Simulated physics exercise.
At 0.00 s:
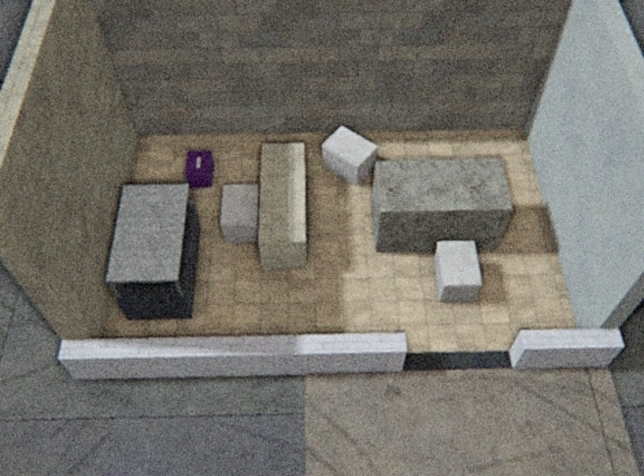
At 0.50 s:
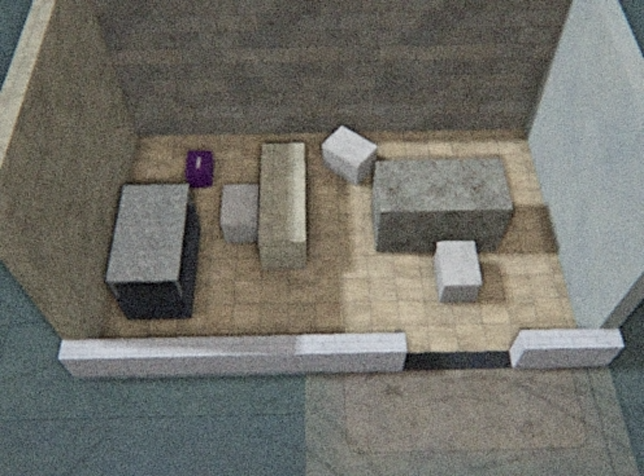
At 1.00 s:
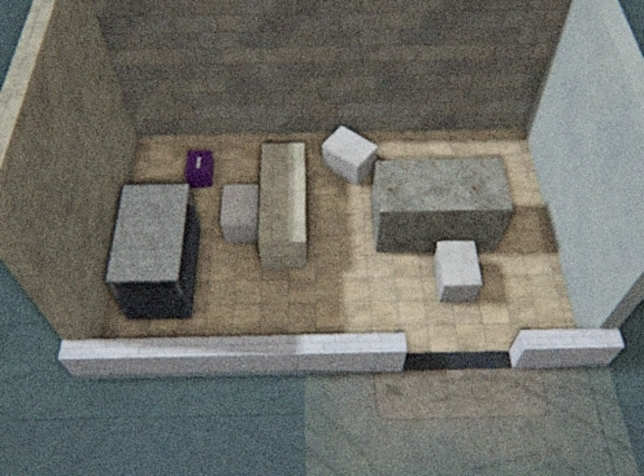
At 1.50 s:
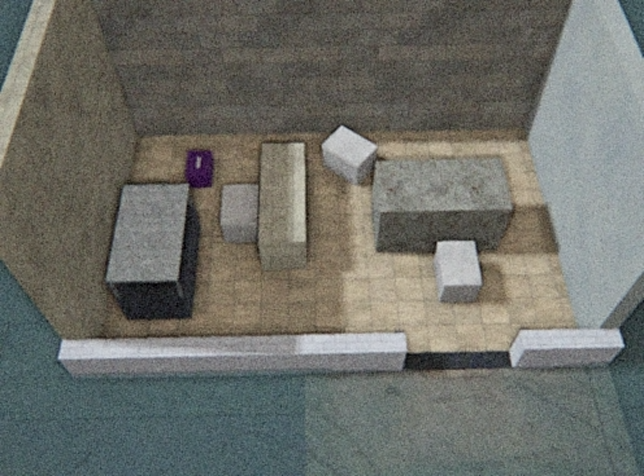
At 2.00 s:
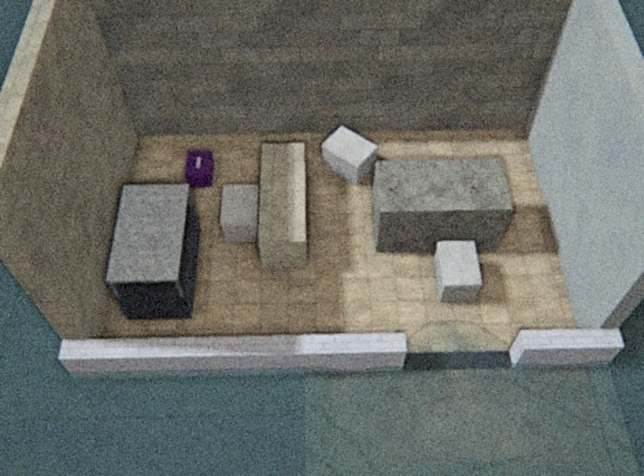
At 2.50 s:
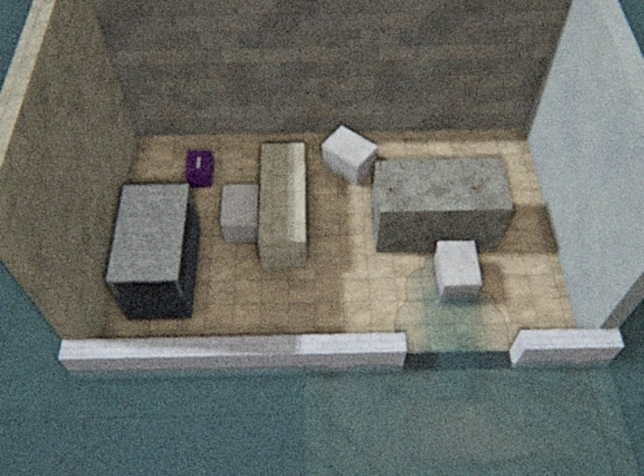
A small walled office with grey and pale blocks and a purple tote stayed still while water covered the ground outside, then spread through the front doorway onto the floor near a white box.
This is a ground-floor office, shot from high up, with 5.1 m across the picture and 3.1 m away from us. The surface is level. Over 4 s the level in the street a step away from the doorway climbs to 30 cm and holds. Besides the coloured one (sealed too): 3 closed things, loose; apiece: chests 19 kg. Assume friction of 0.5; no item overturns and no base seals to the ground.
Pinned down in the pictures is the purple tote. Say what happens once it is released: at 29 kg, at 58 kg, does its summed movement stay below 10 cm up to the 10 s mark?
Both masses keep it there.
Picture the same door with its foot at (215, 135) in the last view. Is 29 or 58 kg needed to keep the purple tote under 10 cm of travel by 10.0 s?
Result: The heavier mass is required.
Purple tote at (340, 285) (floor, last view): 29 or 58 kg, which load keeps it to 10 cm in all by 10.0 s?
The answer: You need the heavier weight.
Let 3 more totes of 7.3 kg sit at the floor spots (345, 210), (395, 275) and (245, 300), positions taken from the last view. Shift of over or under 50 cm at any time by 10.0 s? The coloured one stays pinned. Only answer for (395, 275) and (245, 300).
In that order: Beyond it, beyond it.
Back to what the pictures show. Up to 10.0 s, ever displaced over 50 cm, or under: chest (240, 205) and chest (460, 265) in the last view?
Below, beyond.
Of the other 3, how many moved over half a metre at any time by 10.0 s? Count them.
Count: 2.
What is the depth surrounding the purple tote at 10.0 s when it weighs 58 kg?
About 12 cm.
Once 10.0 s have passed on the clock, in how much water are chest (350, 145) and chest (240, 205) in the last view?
Depth approx. 13 cm / 8 cm.
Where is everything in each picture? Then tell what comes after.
The first frame shows the purple tote at (199, 163), on the bottom; water covers 0.0 m2; 0 of 4 have shifted.
The second frame shows the purple tote at (199, 163), on the bottom; 0.0 m2 under water; 0 of 4 have shifted.
The third frame shows the purple tote at (199, 163), on the bottom; 0.0 m2 under water; 0 of 4 have shifted.
The fourth frame shows the purple tote at (199, 163) rests on the ground; water covers 0.0 m2; 0 of 4 have shifted.
The fifth frame shows the purple tote at (199, 163), on the bottom; 0.3 m2 under water; 0 of 4 have shifted.
The sixth frame shows the purple tote at (199, 163) rests on the ground; 0.8 m2 under water; 0 of 4 have shifted.
After 3.5 s the purple tote would be 0 cm from its start with 29 kg and 0 cm from its start with 58 kg; 0 cm of water round it then.
After 4.5 s the purple tote would be 0 cm from its start with 29 kg and 0 cm from its start with 58 kg; 0 cm of water round it then.
After 7.0 s the purple tote would be 0 cm from its start with 29 kg and 0 cm from its start with 58 kg; 3 cm of water round it then.
After 10.0 s the purple tote would be 0 cm from its start with 29 kg and 0 cm from its start with 58 kg; 12 cm of water round it then.
